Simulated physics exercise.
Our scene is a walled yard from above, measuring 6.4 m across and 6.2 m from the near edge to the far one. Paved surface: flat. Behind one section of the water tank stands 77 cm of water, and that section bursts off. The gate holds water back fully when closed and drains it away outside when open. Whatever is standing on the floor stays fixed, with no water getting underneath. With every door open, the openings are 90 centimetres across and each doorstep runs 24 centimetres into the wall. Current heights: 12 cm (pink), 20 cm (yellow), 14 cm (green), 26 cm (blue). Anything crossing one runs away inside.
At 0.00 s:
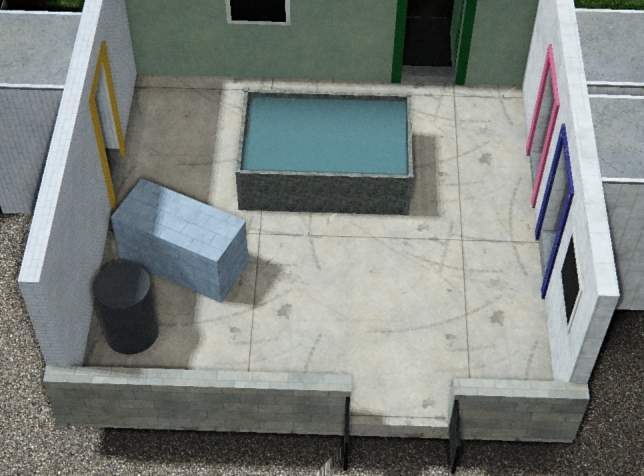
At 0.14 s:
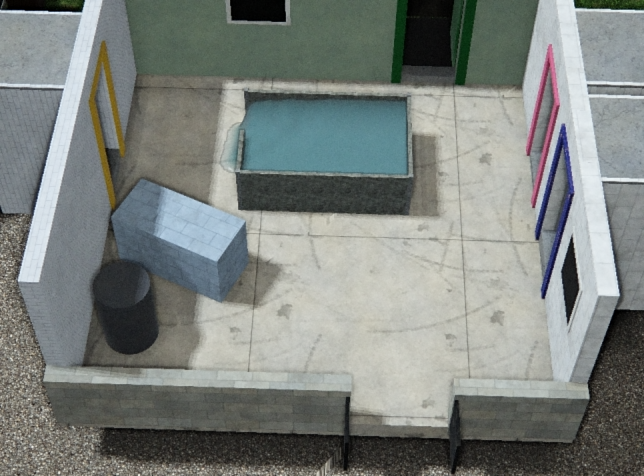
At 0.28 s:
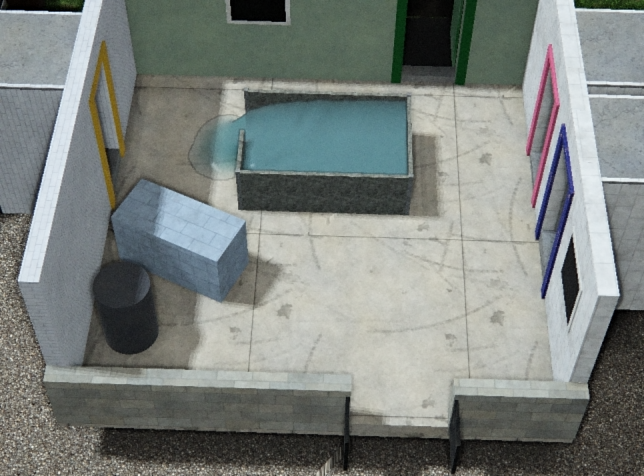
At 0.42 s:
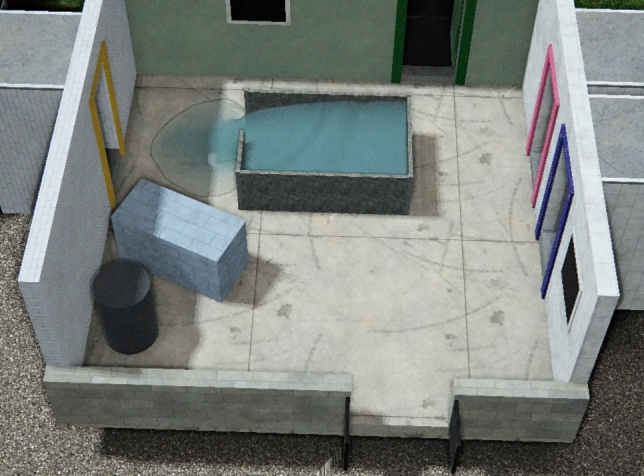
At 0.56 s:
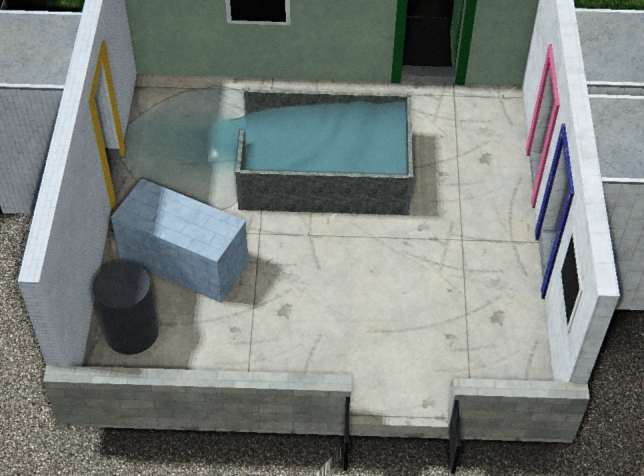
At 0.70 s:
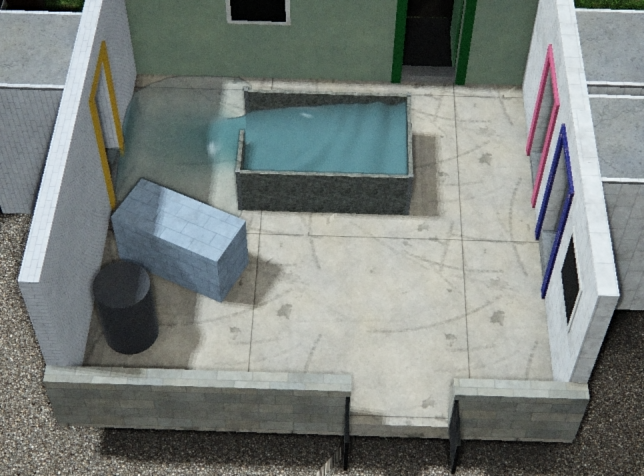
In this clip, water pours from the left side of a rectangular tank in a walled yard, spreading in a widening sheet across the paved floor behind a pale blue block until it reaches the yellow-framed door on the left.
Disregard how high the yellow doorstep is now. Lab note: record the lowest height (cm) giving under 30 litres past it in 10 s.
Lowest height: 27 cm.
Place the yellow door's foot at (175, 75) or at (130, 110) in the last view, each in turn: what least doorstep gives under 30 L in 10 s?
You'd want about 30 cm there first, then about 33 cm.
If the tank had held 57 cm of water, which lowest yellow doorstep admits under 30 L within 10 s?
A step of about 19 cm does it.
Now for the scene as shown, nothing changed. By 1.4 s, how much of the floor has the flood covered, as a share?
Around 15 per cent of the floor.
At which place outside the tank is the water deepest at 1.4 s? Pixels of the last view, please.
Check close to (137, 77).
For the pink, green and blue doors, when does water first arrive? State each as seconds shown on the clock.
Arrival times - pink: 4.5 s; green: 3.2 s; blue: 5.5 s.
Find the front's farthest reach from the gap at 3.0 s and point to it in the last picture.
The tip of the flood lies near (77, 398).
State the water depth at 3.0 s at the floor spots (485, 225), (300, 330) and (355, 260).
Respectively 0 cm, 0 cm and 0 cm.
After 1.4 s water covers 15 % of the floor, deepest (56 cm) near (137, 77); 32 cm at the yellow door, 14 litres in over its 20 cm doorstep.
After 3.0 s water covers 35 % of the floor, deepest (38 cm) near (137, 77); 27 cm at the yellow door, 89 litres in over its 20 cm doorstep.
After 10.0 s water covers 100 % of the floor, deepest (14 cm) near (537, 413); 11 cm at the yellow door, 109 litres in over its 20 cm doorstep.
At the yellow door as built, the water arrived by 0.7 s and peaked near 34 cm at 1.8 s.
With a doorstep of 21.5 cm, 89 litres would have come in within the 10 s; with 29.5 cm, 18 litres. So under 30 litres takes about 27 cm.
